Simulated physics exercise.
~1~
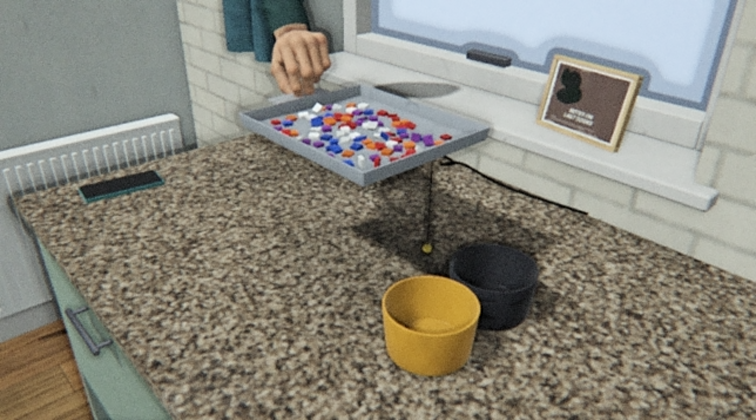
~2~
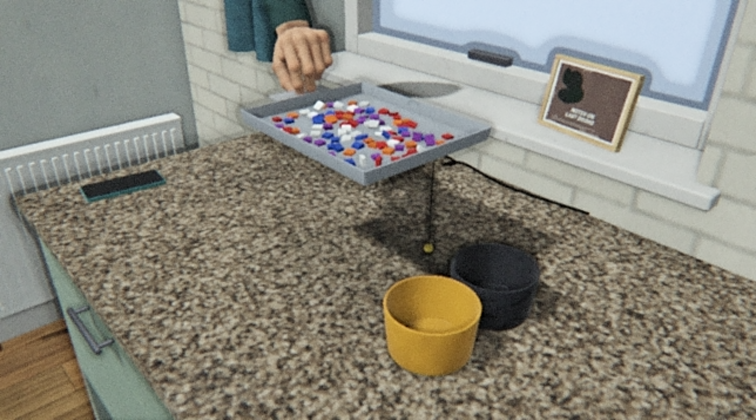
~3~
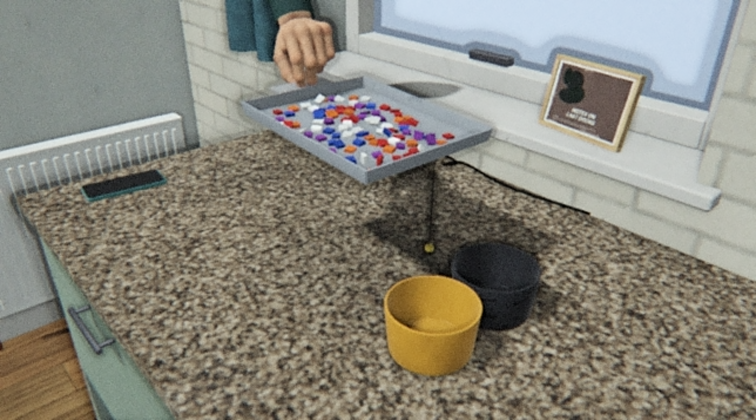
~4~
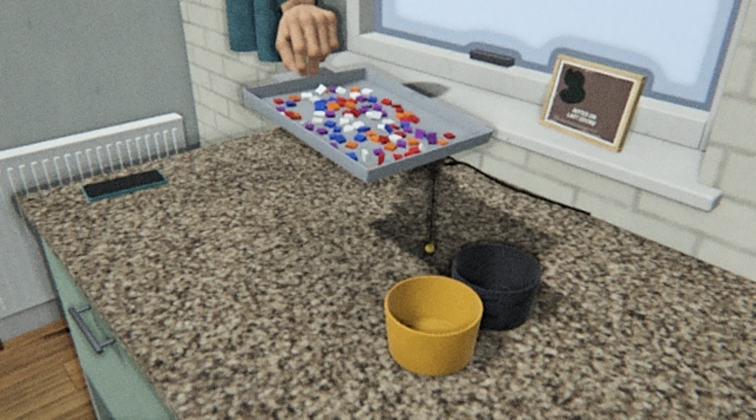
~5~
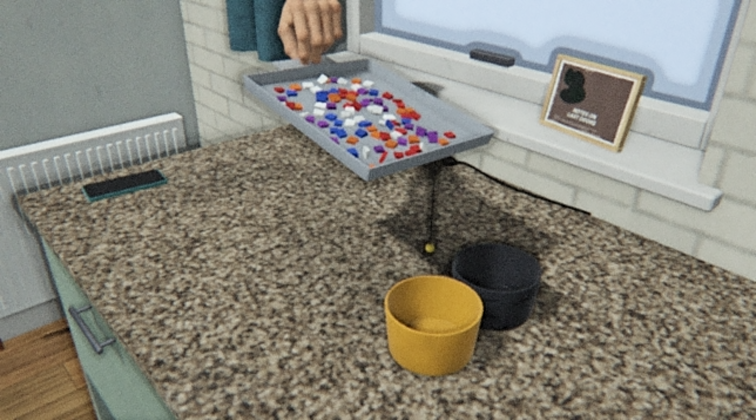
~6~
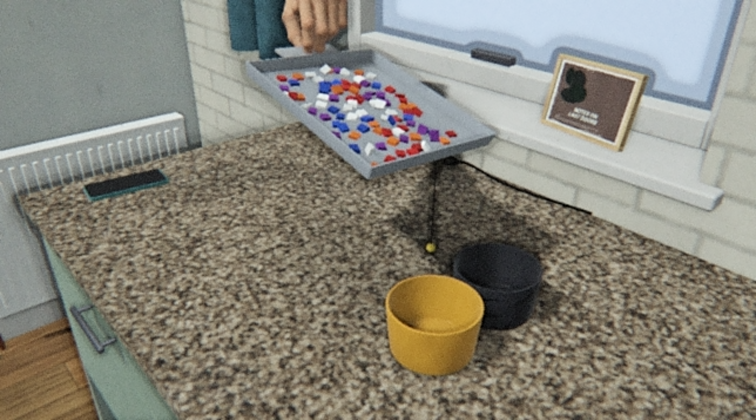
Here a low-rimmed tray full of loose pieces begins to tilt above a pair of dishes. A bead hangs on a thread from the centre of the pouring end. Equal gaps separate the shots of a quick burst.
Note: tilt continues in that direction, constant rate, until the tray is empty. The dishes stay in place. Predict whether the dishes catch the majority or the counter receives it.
The dishes catch the majority.
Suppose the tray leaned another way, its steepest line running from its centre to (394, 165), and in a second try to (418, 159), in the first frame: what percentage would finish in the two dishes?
In order, 50 in a hundred and 90 in a hundred.
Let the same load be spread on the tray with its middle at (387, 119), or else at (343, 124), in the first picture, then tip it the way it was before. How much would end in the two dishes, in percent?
Close to 60 per cent, followed by close to 60 per cent.
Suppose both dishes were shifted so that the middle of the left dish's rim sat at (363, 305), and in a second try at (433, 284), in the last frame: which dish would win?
In the first position the right of the two, in the second the right of the two.
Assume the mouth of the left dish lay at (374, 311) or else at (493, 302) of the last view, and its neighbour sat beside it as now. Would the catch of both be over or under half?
Earlier try a minority share, later try a minority share.
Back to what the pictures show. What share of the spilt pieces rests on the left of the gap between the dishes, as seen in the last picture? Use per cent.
Around 60 per cent, give or take.
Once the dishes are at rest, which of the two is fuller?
It is right.
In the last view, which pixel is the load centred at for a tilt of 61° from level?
Near (449, 131).
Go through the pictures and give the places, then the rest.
In the first picture, corners of the pouring end near (364, 171) and (487, 127), level; middle of the load near (345, 130), mosaic tiles; left dish near (466, 346); right dish near (527, 303); bead on its thread near (427, 248).
In the second picture, corners of the pouring end near (365, 170) and (488, 127), level; middle of the load near (346, 128).
In the third picture, corners of the pouring end near (367, 169) and (490, 128), tipped barely, lowest at the right corner; middle of the load near (347, 124).
In the fourth picture, corners of the pouring end near (368, 168) and (491, 130), tipped a little, lowest at the right corner; middle of the load near (349, 118).
In the fifth picture, corners of the pouring end near (370, 167) and (492, 131), tipped a little, lowest at the right corner; middle of the load near (350, 111).
In the sixth picture, corners of the pouring end near (372, 165) and (493, 133), tipped clearly, lowest at the right corner; middle of the load near (352, 104); left dish near (469, 345); right dish near (531, 303).
Shortly afterwards, tray tipped steeply; all but a few on the tray; only a few in the air.
Next, tray tipped past a quarter turn; the bulk on the tray; only a few in the left dish; a little in the right dish; only a few outside both; only a few in the air.
Some moments later, tray tipped past a quarter turn; near a quarter in the left dish; near half in the right dish; near a third outside both.
In the end, tray tipped past a quarter turn; near a quarter in the left dish; near half in the right dish; near a third outside both.
